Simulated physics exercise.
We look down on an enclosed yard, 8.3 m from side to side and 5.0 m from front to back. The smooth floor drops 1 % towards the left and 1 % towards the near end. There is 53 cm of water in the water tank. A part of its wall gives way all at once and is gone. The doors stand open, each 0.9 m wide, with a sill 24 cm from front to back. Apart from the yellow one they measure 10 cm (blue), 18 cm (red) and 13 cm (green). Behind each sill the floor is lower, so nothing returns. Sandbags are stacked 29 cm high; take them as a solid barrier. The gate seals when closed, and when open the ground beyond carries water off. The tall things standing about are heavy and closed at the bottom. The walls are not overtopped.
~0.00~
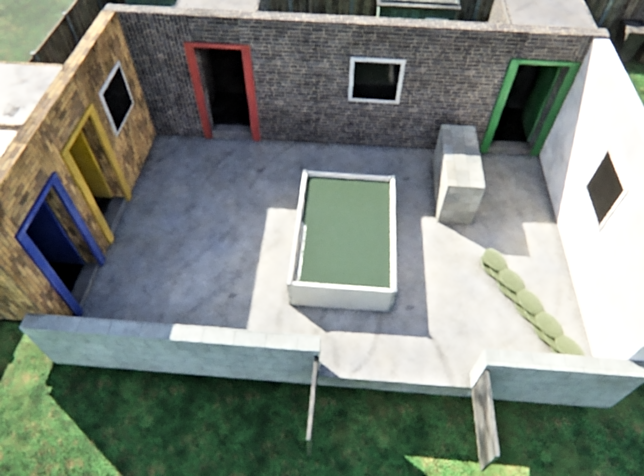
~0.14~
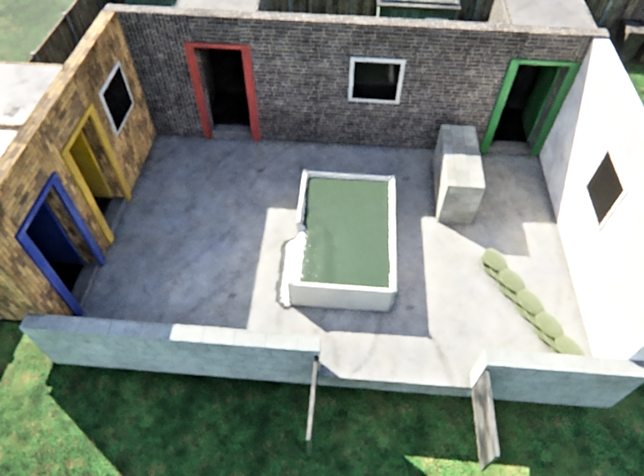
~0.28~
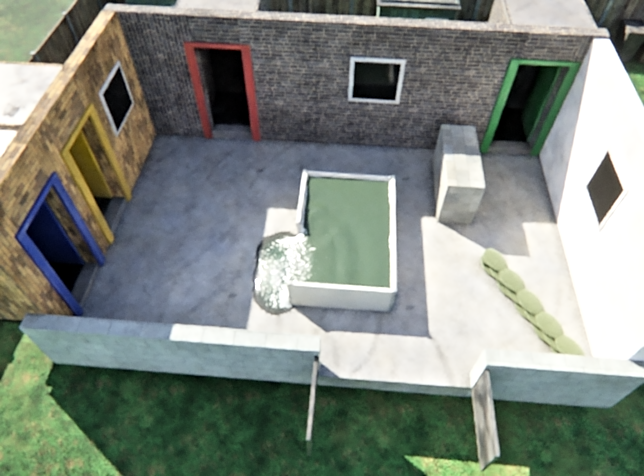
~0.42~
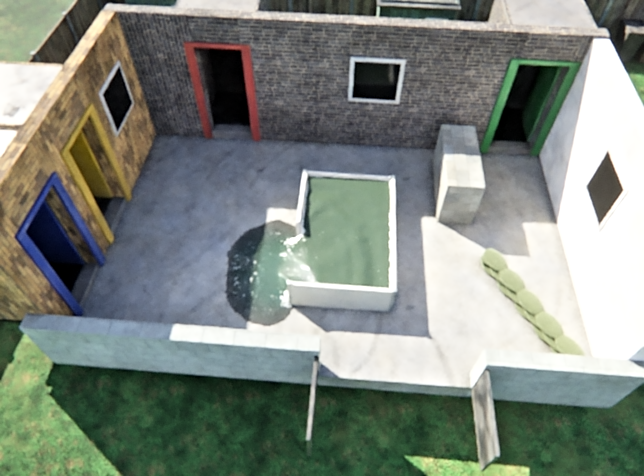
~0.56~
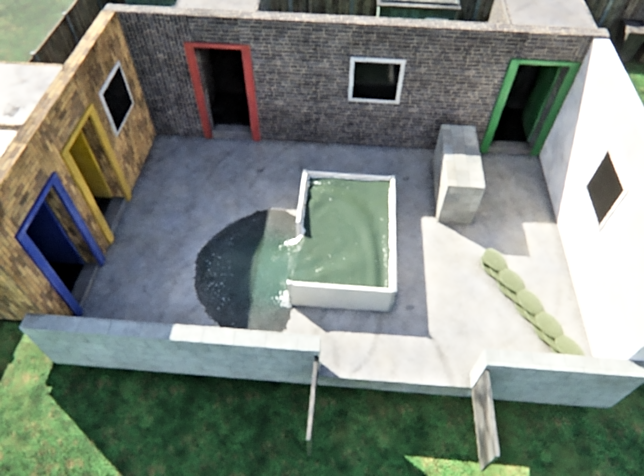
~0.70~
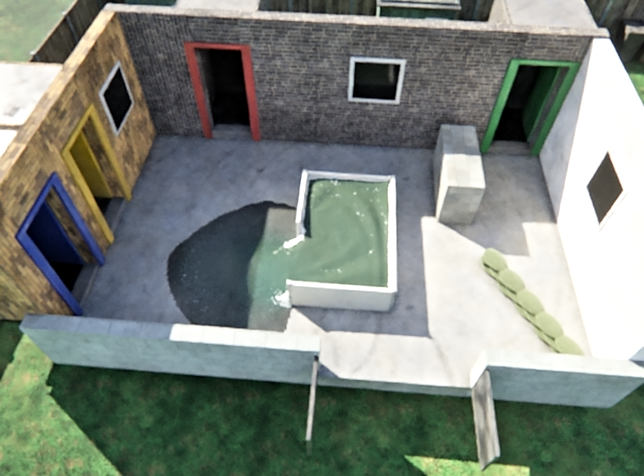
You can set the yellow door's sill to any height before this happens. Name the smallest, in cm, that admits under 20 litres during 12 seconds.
At least 14.5 cm or so.
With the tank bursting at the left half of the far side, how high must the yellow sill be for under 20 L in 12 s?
Some 5.0 cm.
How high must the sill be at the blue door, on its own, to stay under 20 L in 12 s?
About 23 cm at blue.
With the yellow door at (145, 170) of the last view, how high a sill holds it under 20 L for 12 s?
Roughly 9.0 cm.
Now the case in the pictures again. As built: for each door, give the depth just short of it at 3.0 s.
Depths in cm: Blue 25, red 0, yellow 17, green 0.
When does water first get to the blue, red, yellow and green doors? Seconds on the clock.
Arrival: Blue 1.2 s, red 3.6 s, yellow 1.3 s, green 10.0 s.
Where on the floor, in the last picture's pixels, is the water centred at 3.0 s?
At about (244, 261).
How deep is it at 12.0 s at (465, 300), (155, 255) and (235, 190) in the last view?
About 1, 8 and 5 cm.
After 1.4 s water covers 25 % of the floor, deepest (28 cm) near (280, 288); 8 cm at the yellow door, 0 litres in over its 15 cm sill.
After 3.0 s water covers 30 % of the floor, deepest (30 cm) near (69, 342); 17 cm at the yellow door, 12 litres in over its 15 cm sill.
After 12.0 s water covers 75 % of the floor, deepest (14 cm) near (69, 342); 7 cm at the yellow door, 17 litres in over its 15 cm sill.
At the yellow door as built, the water arrived by 1.4 s and peaked near 20 cm at 2.0 s.
Run again over the same 12 s with other heights there, 28 litres in over 13.5 cm, 11 litres over 16 cm. The limit of 20 litres is kept from about 14.5 cm up.
